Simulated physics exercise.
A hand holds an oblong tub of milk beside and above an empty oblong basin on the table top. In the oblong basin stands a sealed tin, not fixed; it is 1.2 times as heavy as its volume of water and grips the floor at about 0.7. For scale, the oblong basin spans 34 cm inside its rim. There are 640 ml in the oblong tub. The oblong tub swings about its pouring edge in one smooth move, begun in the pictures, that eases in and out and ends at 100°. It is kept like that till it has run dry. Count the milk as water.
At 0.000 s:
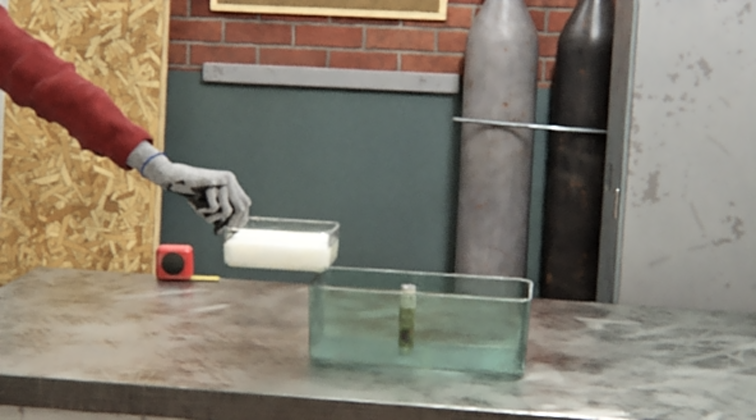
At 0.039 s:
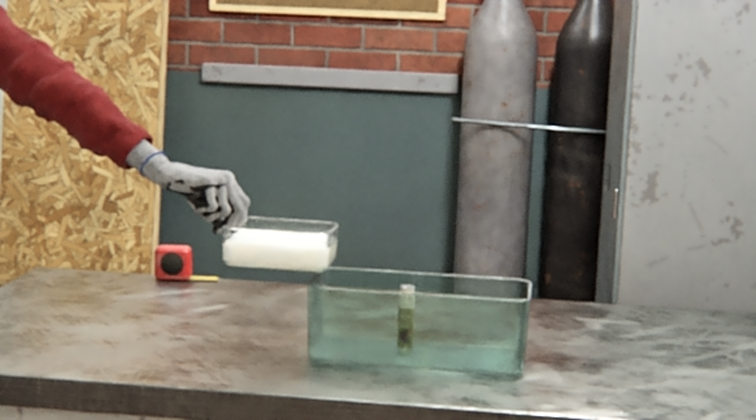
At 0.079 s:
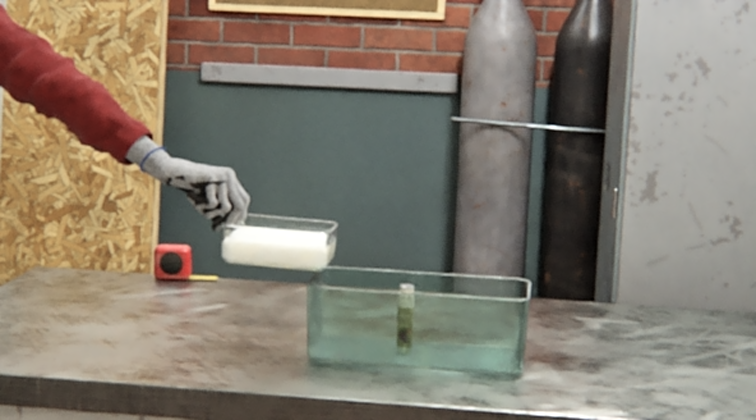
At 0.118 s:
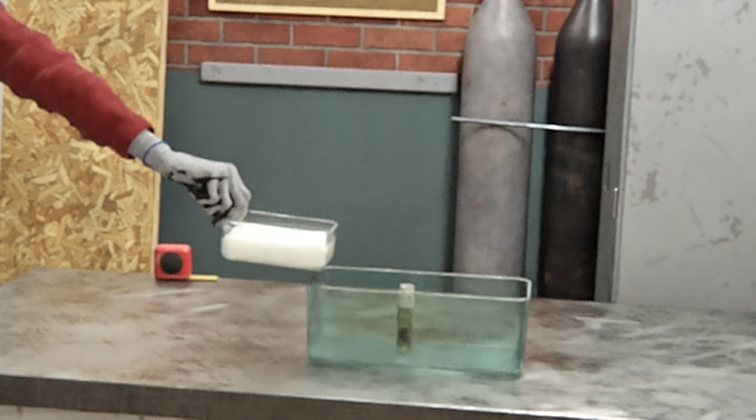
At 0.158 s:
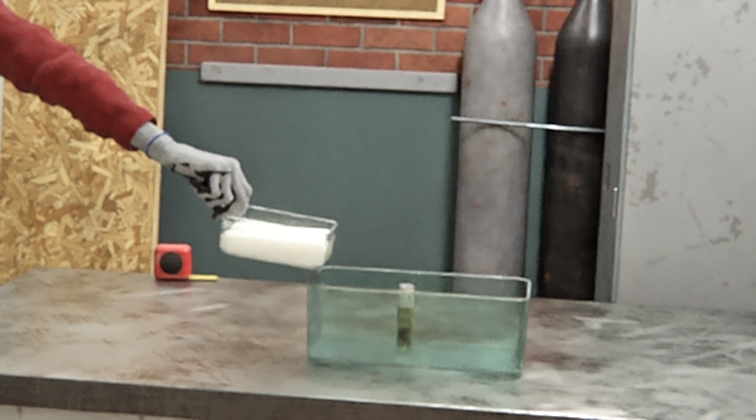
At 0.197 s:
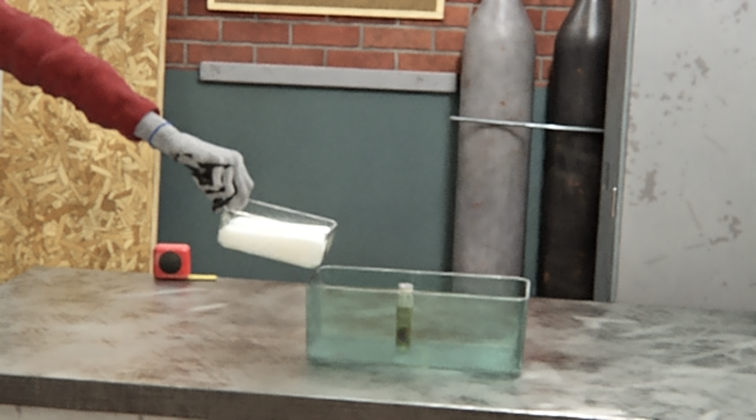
A gloved hand gradually tilting a clear oblong tub of milk rightward above a glass basin on a worn table top.
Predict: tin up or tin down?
The tin goes over.
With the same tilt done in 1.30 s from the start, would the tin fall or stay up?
Then it keeps standing.
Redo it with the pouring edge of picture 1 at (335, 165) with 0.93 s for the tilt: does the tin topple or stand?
Then it remains upright.
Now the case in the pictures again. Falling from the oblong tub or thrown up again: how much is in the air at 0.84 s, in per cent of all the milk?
About 6 per cent.
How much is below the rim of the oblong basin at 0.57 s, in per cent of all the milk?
About 10 per cent.
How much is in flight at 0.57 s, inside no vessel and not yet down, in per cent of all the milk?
Near 44 in a hundred.
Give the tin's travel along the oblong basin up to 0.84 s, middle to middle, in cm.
Some 2 cm.
By 0.57 s the tilt is 67° and 45 per cent is still to pour; the tin stands where it began.
By 0.84 s the tilt is 98° and 8 per cent is still to pour; the tin leans 18°.
By 1.12 s the tilt is 100° and 0 per cent is still to pour; the tin lies on its side.
By 1.43 s the tilt is 100° and 0 per cent is still to pour; the tin lies on its side.
At rest the tin lies on its side.
